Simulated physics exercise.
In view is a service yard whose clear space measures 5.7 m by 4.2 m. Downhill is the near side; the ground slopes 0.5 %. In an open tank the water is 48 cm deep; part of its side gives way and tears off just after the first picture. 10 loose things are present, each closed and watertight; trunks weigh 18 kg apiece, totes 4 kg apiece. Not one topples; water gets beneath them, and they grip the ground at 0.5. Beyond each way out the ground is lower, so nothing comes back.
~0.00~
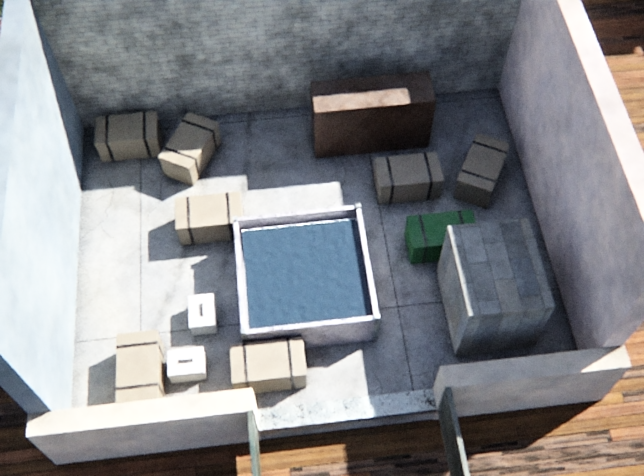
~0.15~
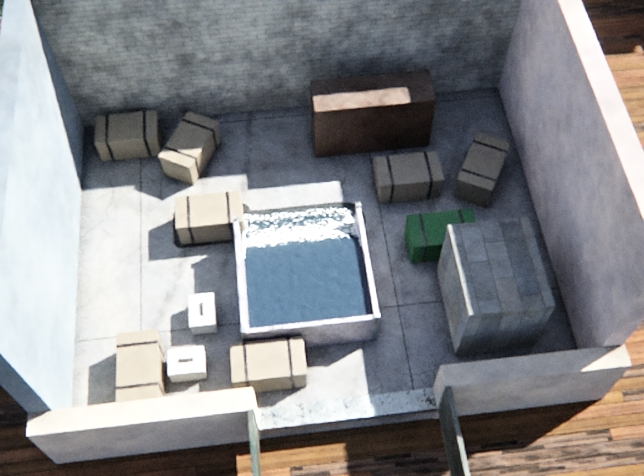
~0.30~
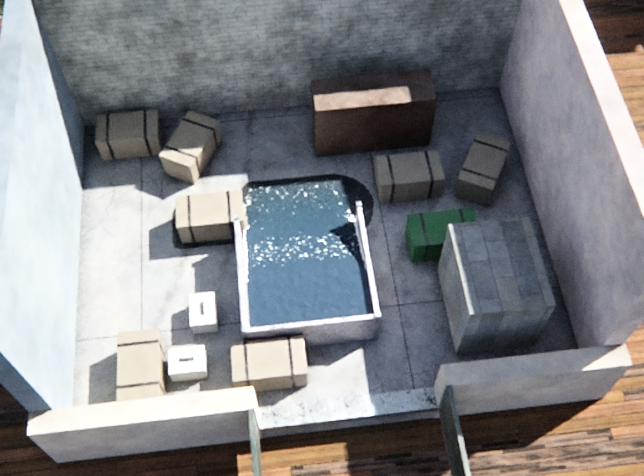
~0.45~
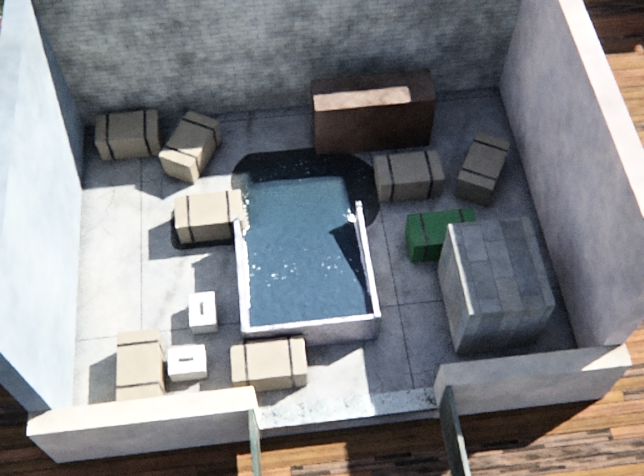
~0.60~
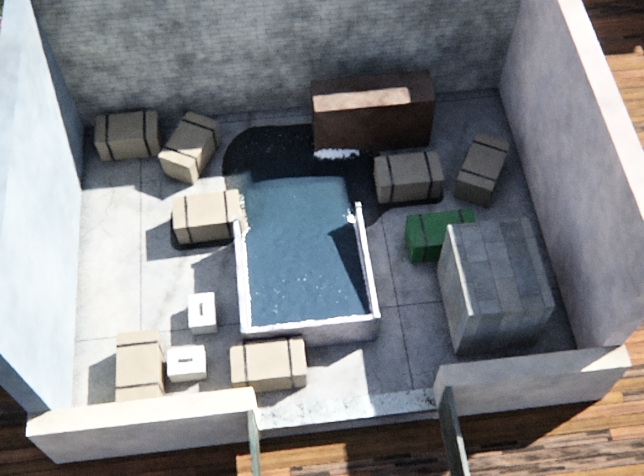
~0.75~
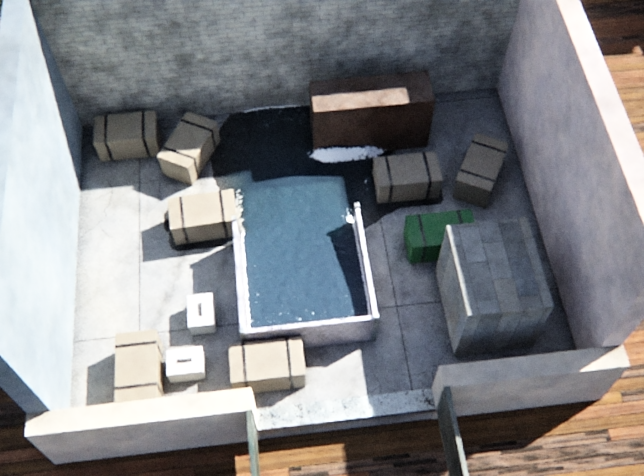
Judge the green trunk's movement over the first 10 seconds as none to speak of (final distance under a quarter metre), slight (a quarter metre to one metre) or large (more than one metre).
It is left a short distance off.
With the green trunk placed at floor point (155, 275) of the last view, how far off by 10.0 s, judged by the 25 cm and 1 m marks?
I'd say it drifts a short distance.
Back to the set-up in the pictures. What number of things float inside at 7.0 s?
The count is 5.
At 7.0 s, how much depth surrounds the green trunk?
I'd put it at about 6 cm.
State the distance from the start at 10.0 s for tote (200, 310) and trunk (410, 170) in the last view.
Respectively: 60 cm / 80 cm.
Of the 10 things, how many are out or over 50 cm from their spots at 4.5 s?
At that moment it comes to 3.
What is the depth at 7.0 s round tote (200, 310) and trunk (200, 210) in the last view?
Some 4 cm at the first, some 4 cm at the second.
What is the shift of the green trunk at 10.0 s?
Roughly 60 cm.
After 2.0 s the green trunk is near (442, 228), 0.0 m from its start, aground; 0 of 10 are out; 0 afloat.
After 4.5 s the green trunk is near (441, 230), 0.0 m from its start, aground; 0 of 10 are out; 0 afloat.
After 7.0 s the green trunk is near (420, 247), 0.4 m from its start, aground; 0 of 10 are out; 5 afloat.
After 10.0 s the green trunk is near (417, 263), 0.6 m from its start, aground; 0 of 10 are out; 6 afloat.
